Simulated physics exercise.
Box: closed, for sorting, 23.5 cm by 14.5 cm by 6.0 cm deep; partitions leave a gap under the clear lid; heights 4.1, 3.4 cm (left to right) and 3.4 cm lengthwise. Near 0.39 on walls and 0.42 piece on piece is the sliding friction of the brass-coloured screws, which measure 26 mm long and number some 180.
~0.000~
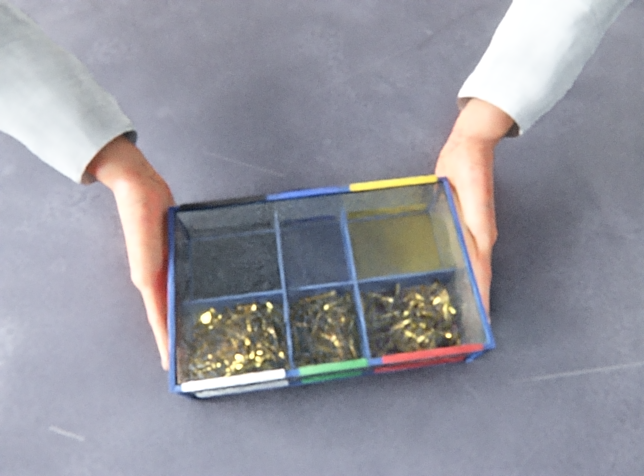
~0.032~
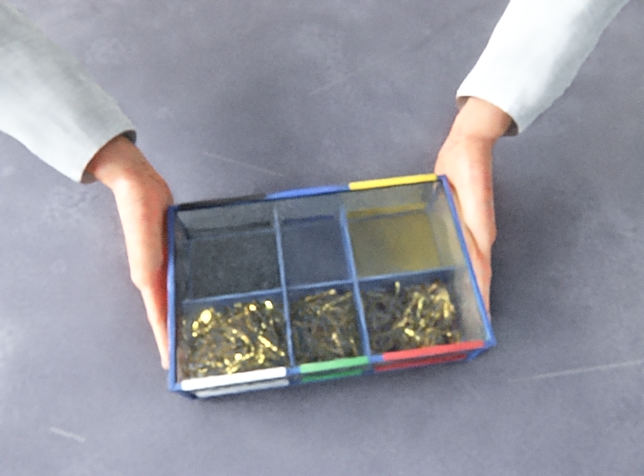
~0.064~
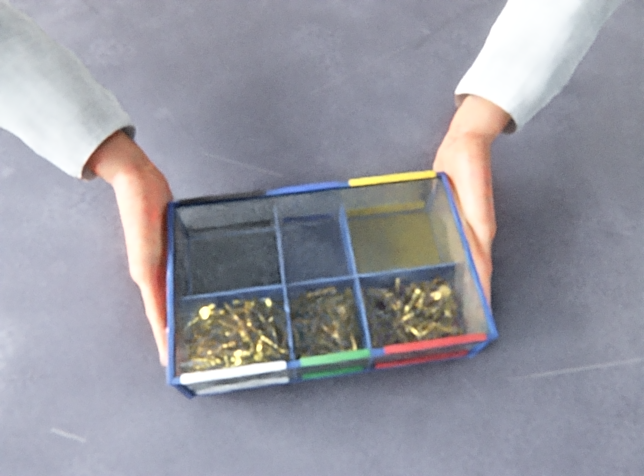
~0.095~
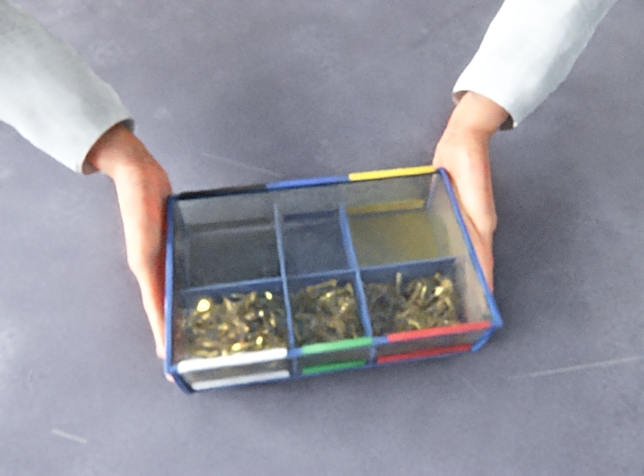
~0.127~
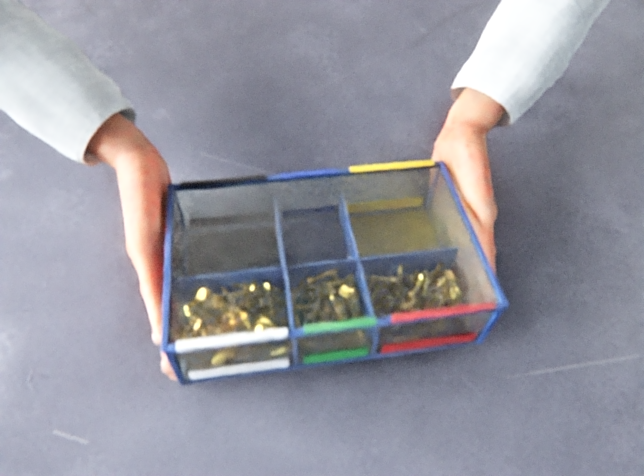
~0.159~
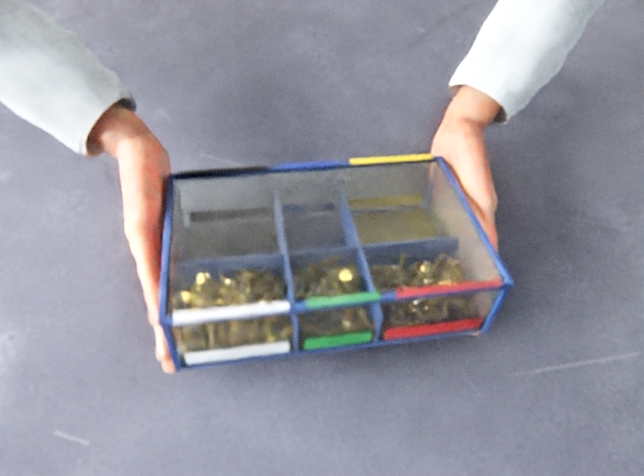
To begin with, two hands hold a clear-lidded, blue-edged box nearly level, small brassy pieces filling its three front compartments while the back three look empty. The hands then tilt the box gradually, bringing its front side with white, green and red strips into fuller view, the pieces staying in front.
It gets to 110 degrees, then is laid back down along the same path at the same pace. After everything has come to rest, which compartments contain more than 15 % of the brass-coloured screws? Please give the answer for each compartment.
One by one: Red: Fails to beat the threshold; blue: Beats the threshold; green: Fails to beat the threshold; yellow: Beats the threshold; white: Fails to beat the threshold; black: Beats the threshold.
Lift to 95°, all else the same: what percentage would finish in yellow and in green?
Then yellow would hold 40 percent and green 10 percent.
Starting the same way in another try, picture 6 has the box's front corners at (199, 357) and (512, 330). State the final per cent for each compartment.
Red 55; blue 0; green 5; yellow 15; white 20; black 0.
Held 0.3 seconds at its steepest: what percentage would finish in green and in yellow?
You'd end up with green at 0 per cent and yellow at 45 per cent.
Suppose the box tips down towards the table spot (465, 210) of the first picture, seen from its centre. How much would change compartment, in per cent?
The share comes to about 50 in a hundred.
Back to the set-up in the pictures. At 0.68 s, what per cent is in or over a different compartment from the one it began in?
Roughly 40 percent.
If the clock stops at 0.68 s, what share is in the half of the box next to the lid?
I'd say around 90 percent of the pieces.
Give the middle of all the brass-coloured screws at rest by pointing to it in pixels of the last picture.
(338, 240).
After 0.68 s, tilt 110 degrees; red 20 %, blue 10 %, green 20 %, yellow 15 %, white 20 %, black 15 %.
After 1.03 s, tilt 48 degrees; blue 20 %, yellow 50 %, black 25 %.
Then, at 1.48 s, tilt 0 degrees; blue 20 %, yellow 50 %, black 30 %.
At rest (2.0 s), red 0 %, blue 20 %, green 0 %, yellow 50 %, white 0 %, black 30 %.
